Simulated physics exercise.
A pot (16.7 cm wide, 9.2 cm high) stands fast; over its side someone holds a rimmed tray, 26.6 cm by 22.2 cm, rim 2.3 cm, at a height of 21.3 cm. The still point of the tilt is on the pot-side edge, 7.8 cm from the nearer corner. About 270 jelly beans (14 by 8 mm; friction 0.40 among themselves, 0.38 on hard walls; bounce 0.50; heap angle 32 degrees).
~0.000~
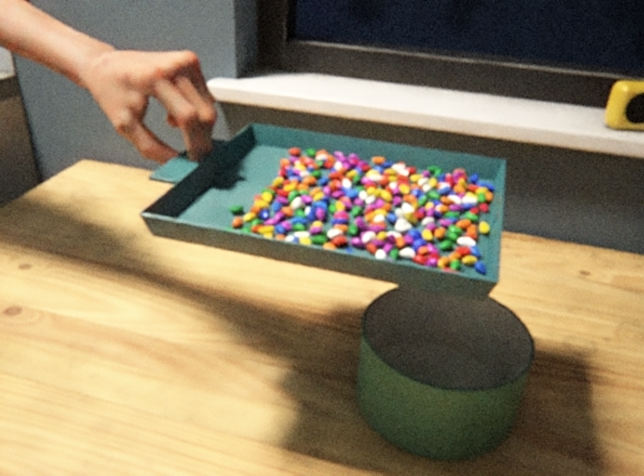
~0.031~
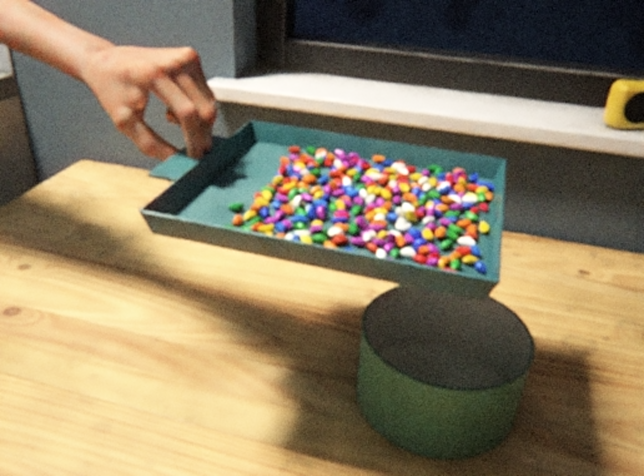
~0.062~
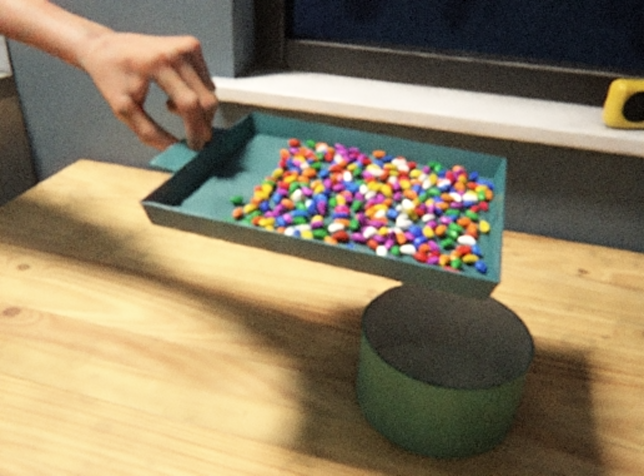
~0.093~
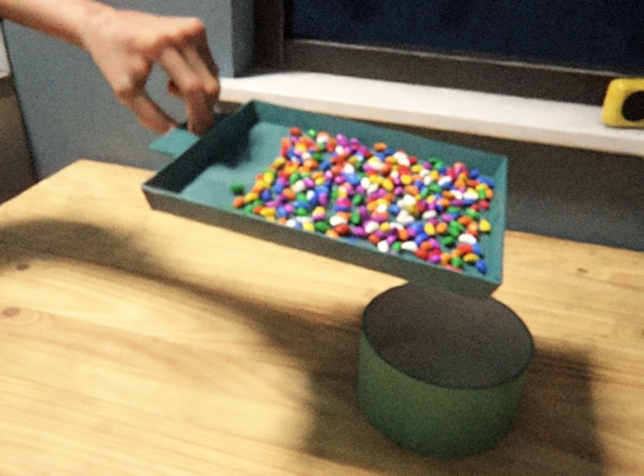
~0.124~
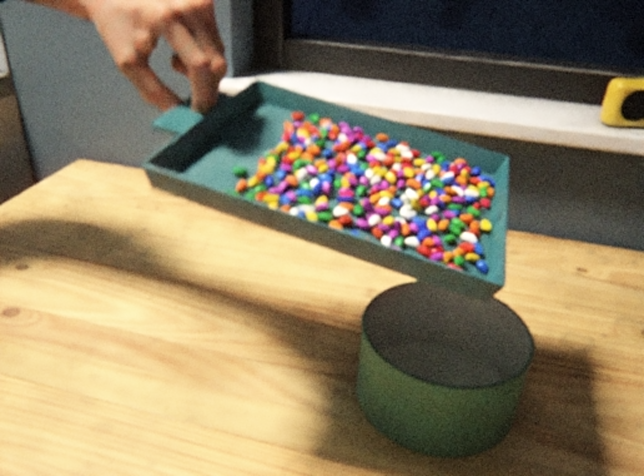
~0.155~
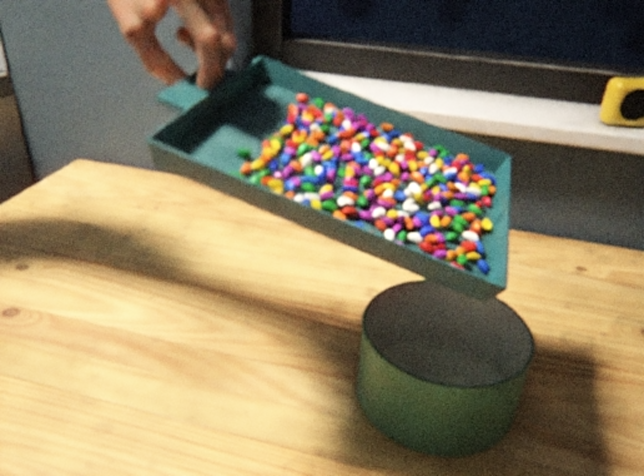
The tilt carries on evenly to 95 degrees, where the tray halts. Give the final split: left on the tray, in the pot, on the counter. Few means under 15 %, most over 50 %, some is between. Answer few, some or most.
Tray: Few, pot: Few, counter: Most.
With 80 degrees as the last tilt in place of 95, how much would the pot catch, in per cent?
Then about 5 per cent.
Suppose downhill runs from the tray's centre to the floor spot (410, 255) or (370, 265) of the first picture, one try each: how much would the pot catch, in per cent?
About 0 and 5 per cent.
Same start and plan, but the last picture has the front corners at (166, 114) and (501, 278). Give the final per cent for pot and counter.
Pot 10, counter 90.
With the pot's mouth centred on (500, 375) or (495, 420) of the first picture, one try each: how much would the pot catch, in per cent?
About 55 and 50 per cent.
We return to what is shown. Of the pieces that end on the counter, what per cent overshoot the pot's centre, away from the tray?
Some 100 per cent.
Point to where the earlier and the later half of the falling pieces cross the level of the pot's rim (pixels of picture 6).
At about (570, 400), then at (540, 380).
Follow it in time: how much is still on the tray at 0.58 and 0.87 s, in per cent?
About 80, 0.
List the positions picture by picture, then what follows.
The first picture shows tray tilt 0 degrees, front corners at (150, 211) and (489, 275); middle of the pieces at (371, 201); pot at (447, 330).
The second picture shows tray tilt 1 degrees, front corners at (150, 208) and (490, 275); middle of the pieces at (372, 199).
The third picture shows tray tilt 3 degrees, front corners at (150, 199) and (491, 275); middle of the pieces at (372, 195).
The fourth picture shows tray tilt 6 degrees, front corners at (151, 184) and (493, 276), lowest corner right front; middle of the pieces at (374, 189).
The fifth picture shows tray tilt 10 degrees, front corners at (154, 163) and (496, 278), lowest corner right front; middle of the pieces at (377, 181).
The sixth picture shows tray tilt 15 degrees, front corners at (159, 139) and (498, 280), lowest corner right front; middle of the pieces at (381, 172); pot at (447, 327). The tray's pace is about 160 degrees a second.
Then, at 0.41 s, tilt 56 degrees; the tray holds 100 %, the pot 0 %.
After 0.58 s, tilt 82 degrees; the tray holds 80 %, the pot 0 %.
Then, at 0.87 s, tilt 95 degrees; the tray holds 0 %, the pot 5 %.
In the end, at 2.1 s, tray 0 %, pot 5 %, counter 95 %.
